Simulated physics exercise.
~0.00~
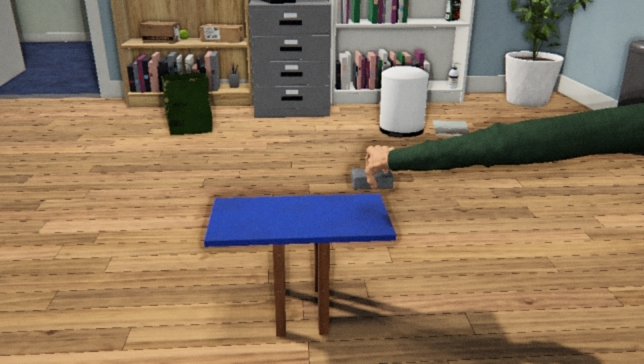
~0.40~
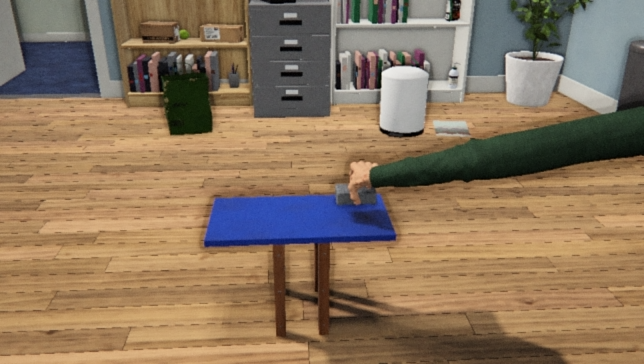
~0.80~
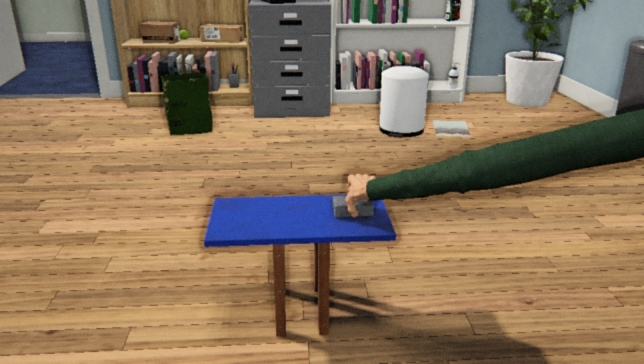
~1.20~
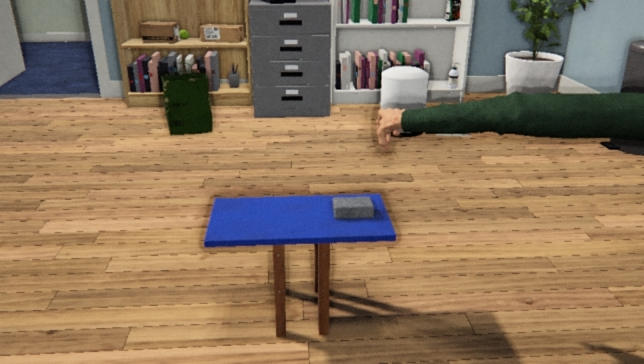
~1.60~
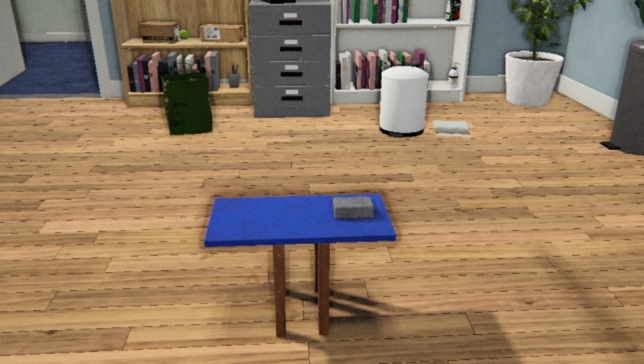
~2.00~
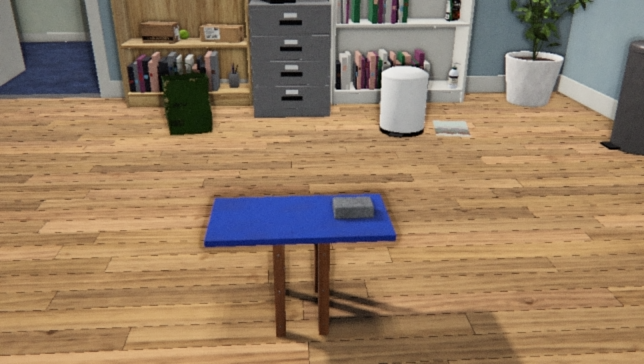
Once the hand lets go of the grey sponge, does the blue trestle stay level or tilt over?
The blue trestle stays level and firm on its legs, with the grey sponge resting near its right end.
